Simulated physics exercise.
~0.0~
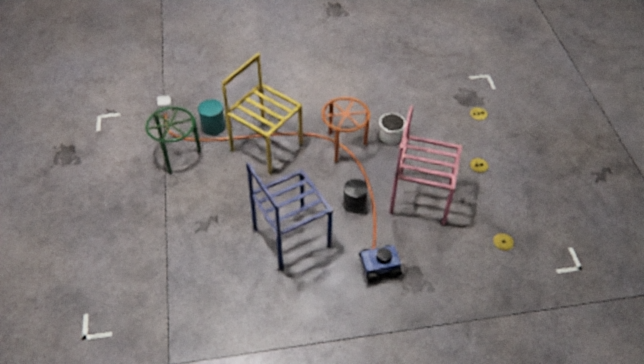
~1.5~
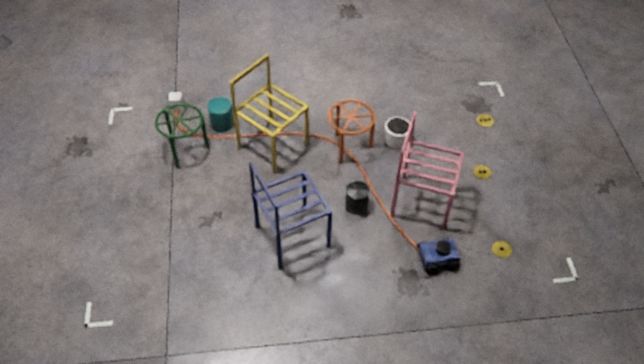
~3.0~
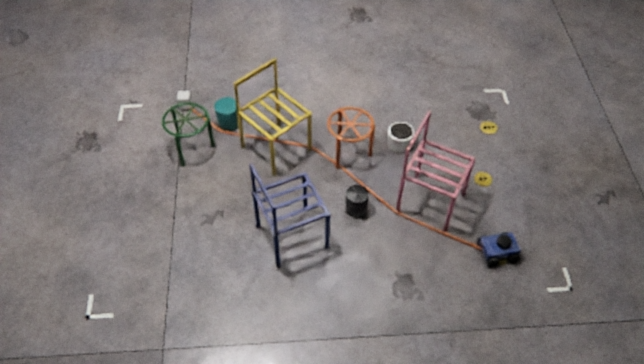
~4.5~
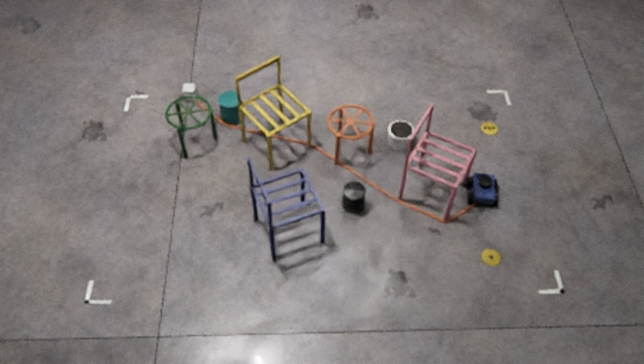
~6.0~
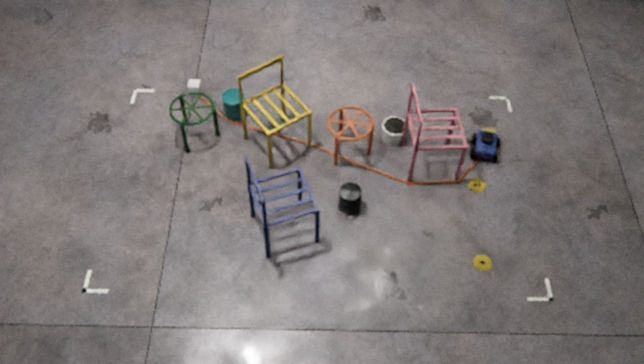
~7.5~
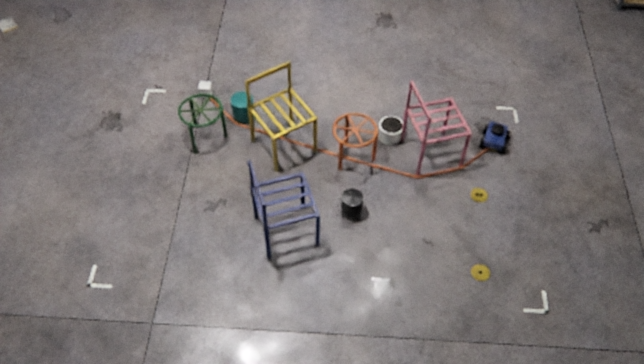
On a concrete floor, a small blue cart trailing an orange lead rolls right, then upward, the pink chair shifting before it stops beyond the chair.
